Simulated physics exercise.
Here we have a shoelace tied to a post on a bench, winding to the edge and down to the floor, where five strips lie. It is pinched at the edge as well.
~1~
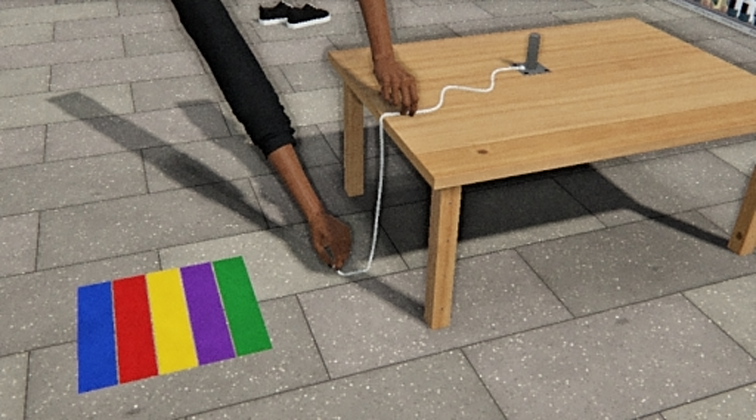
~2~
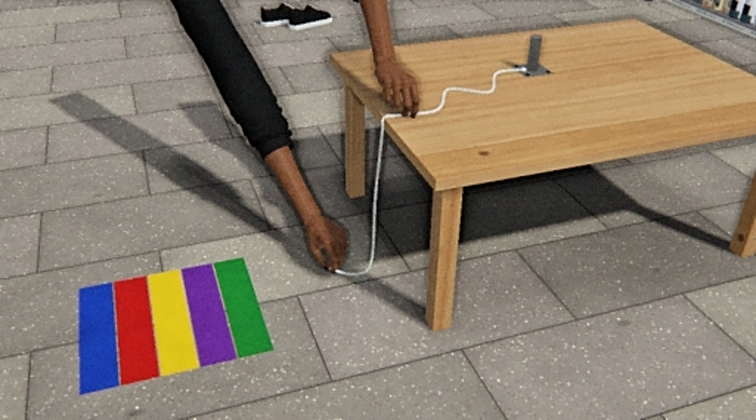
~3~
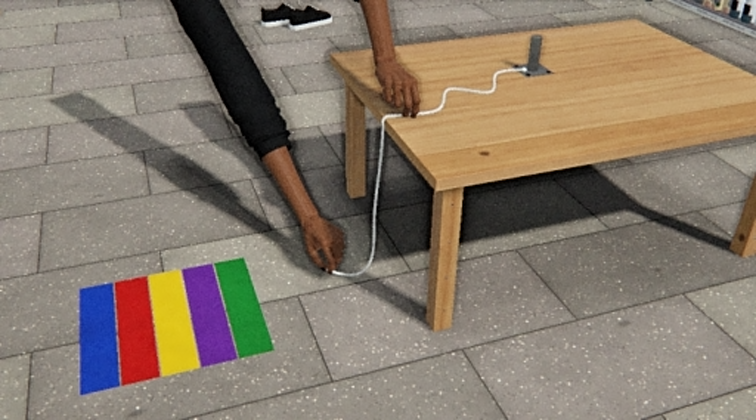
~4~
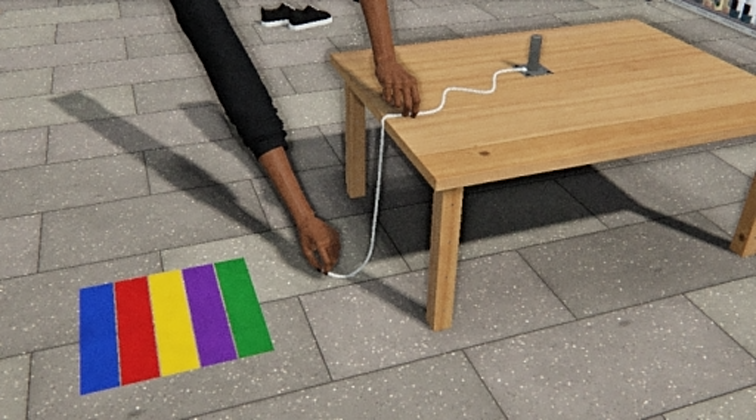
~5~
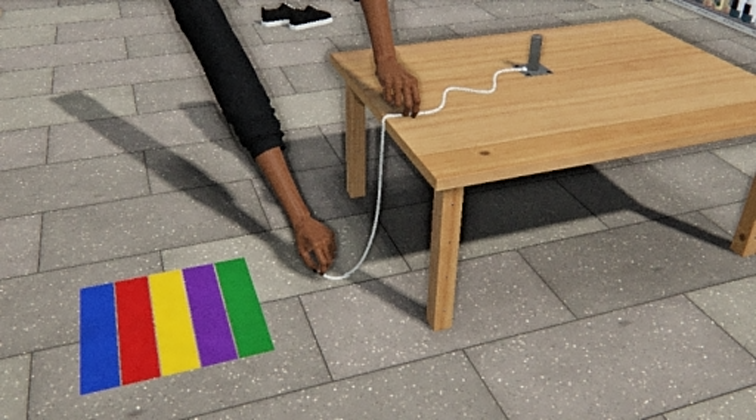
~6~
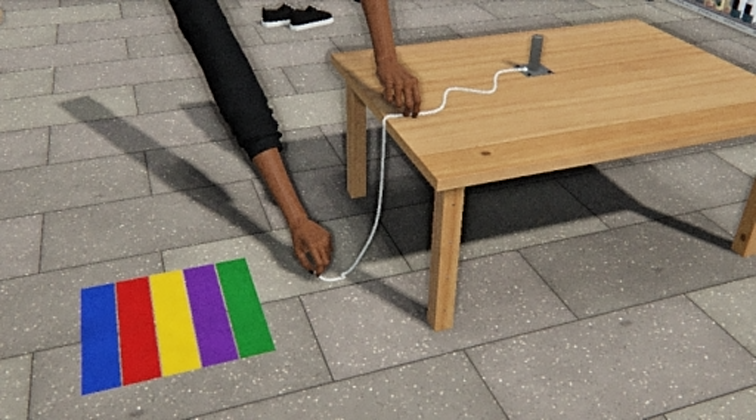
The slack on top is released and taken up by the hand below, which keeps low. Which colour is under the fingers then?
The end stops over the yellow strip.
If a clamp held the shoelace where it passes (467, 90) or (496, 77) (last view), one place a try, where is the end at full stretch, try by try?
In that order: (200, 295) and (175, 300).
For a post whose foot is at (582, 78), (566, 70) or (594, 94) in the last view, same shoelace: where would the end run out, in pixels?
Try by try, around (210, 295), (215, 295) and (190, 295).
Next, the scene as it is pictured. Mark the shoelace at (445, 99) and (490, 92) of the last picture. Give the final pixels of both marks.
They go to (414, 104) and to (465, 89).
Soon after, end near (238, 288); over green.
Then, end near (195, 297); over purple.
At full stretch, end near (169, 302); over yellow. It gets as far as the yellow strip.
